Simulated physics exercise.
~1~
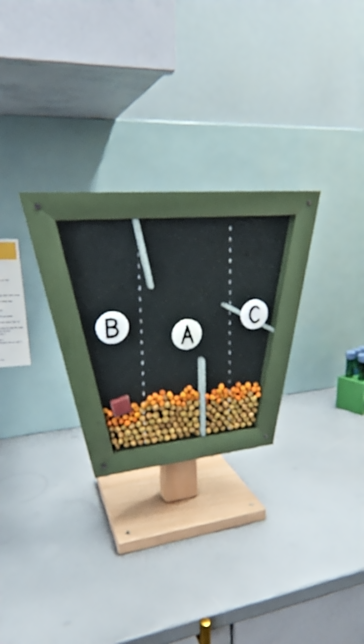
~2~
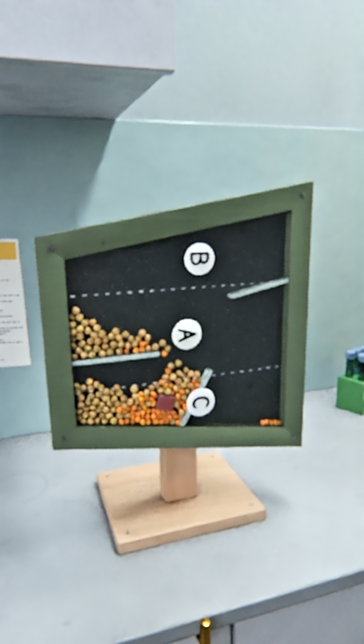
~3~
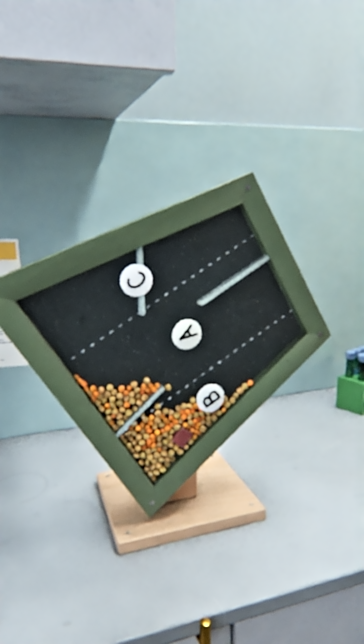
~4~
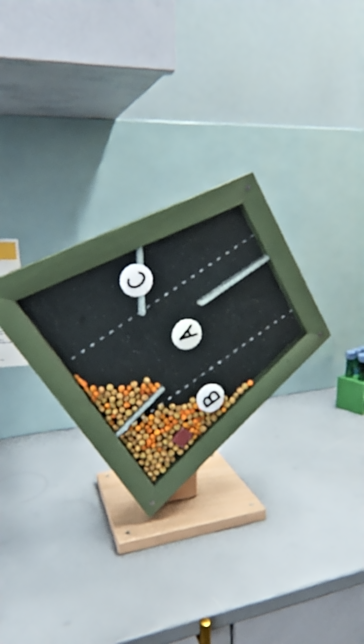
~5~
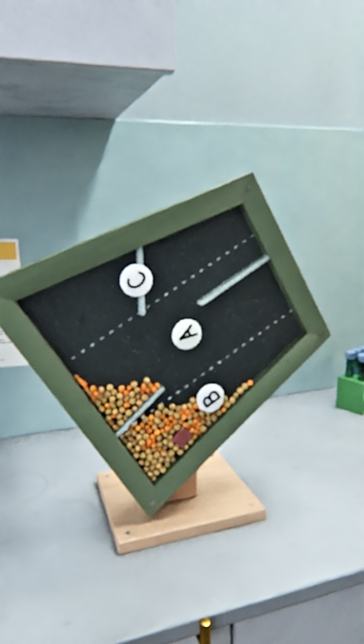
A green-framed case holding tan and orange beads and a small red block turned clockwise onto its side, then swung round further, spilling the beads into its lower corner, where most settled in strip B and everything came to rest.
